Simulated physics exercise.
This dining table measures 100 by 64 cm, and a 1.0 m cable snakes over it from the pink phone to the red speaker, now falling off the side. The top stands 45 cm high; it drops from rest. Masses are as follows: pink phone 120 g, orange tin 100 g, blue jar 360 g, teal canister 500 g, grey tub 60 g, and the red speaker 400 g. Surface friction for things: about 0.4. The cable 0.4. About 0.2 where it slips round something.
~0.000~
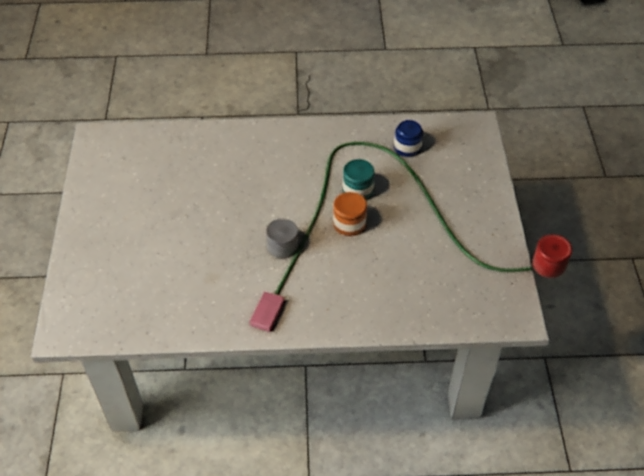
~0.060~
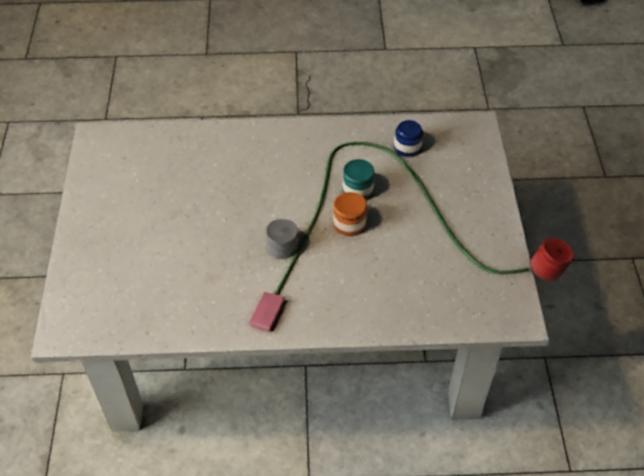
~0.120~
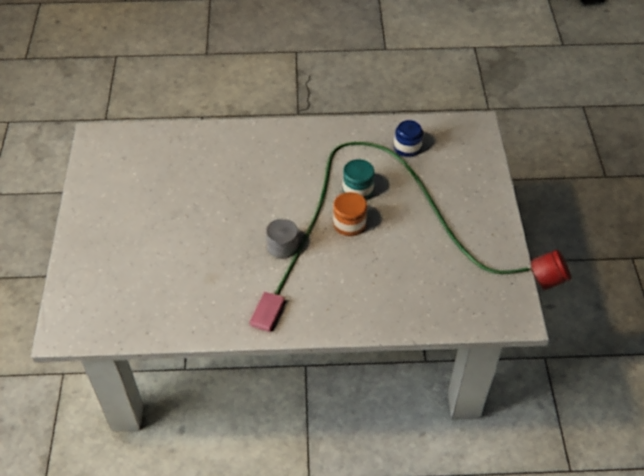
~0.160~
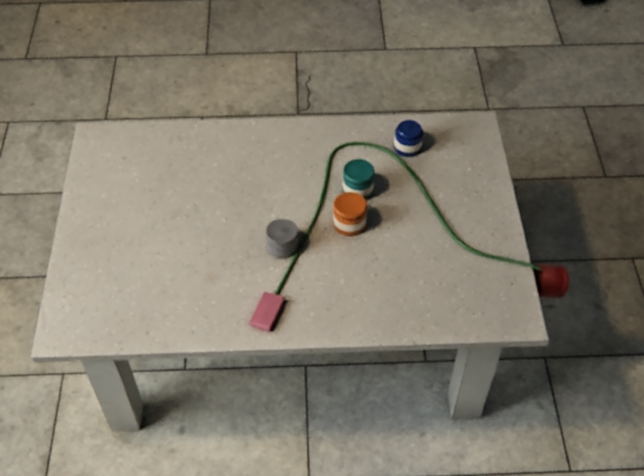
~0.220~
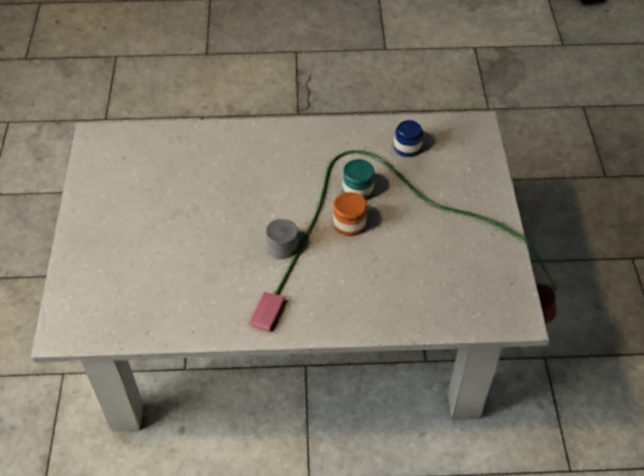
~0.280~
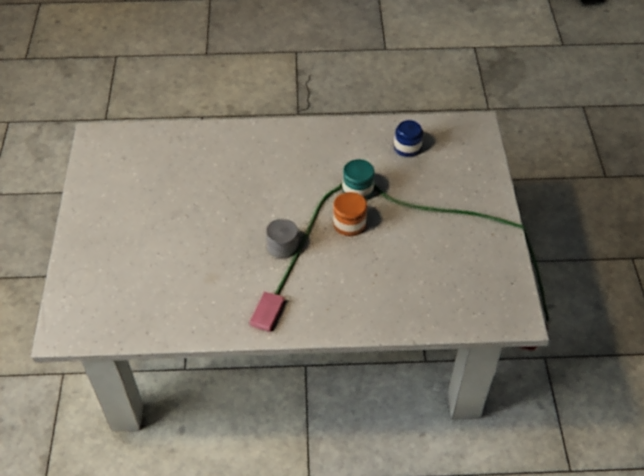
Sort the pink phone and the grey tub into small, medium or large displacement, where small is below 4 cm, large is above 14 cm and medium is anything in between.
Pink phone: Large; grey tub: Small.
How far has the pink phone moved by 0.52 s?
The pink phone is around 20 cm from where it began.
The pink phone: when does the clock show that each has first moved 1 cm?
Pink phone at about 0.32 s on the clock.
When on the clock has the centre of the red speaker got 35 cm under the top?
At about 0.34 s.
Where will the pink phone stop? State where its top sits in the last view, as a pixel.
Last view, top position: About (317, 227).
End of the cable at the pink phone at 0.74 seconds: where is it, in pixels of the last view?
Roughly (322, 216).
At 0.5 s, the cable's tail end at (326, 227); pink phone 20 cm off its start, grey tub 2 cm off its start, teal canister 5 cm off its start.
At 0.7 s, the cable's tail end at (322, 216); pink phone 23 cm off its start, grey tub 2 cm off its start, teal canister 5 cm off its start.
At 1.0 s, the cable's tail end at (322, 216); pink phone 23 cm off its start at (317, 227), grey tub 2 cm off its start at (279, 222), teal canister 5 cm off its start at (371, 184).
At 1.2 s, the cable's tail end at (322, 216); pink phone 23 cm off its start, grey tub 2 cm off its start, teal canister 5 cm off its start.
At 2.4 s, the cable's tail end at (322, 216); pink phone 23 cm off its start at (317, 227), grey tub 2 cm off its start at (279, 222), teal canister 5 cm off its start at (371, 184), red speaker over the edge.
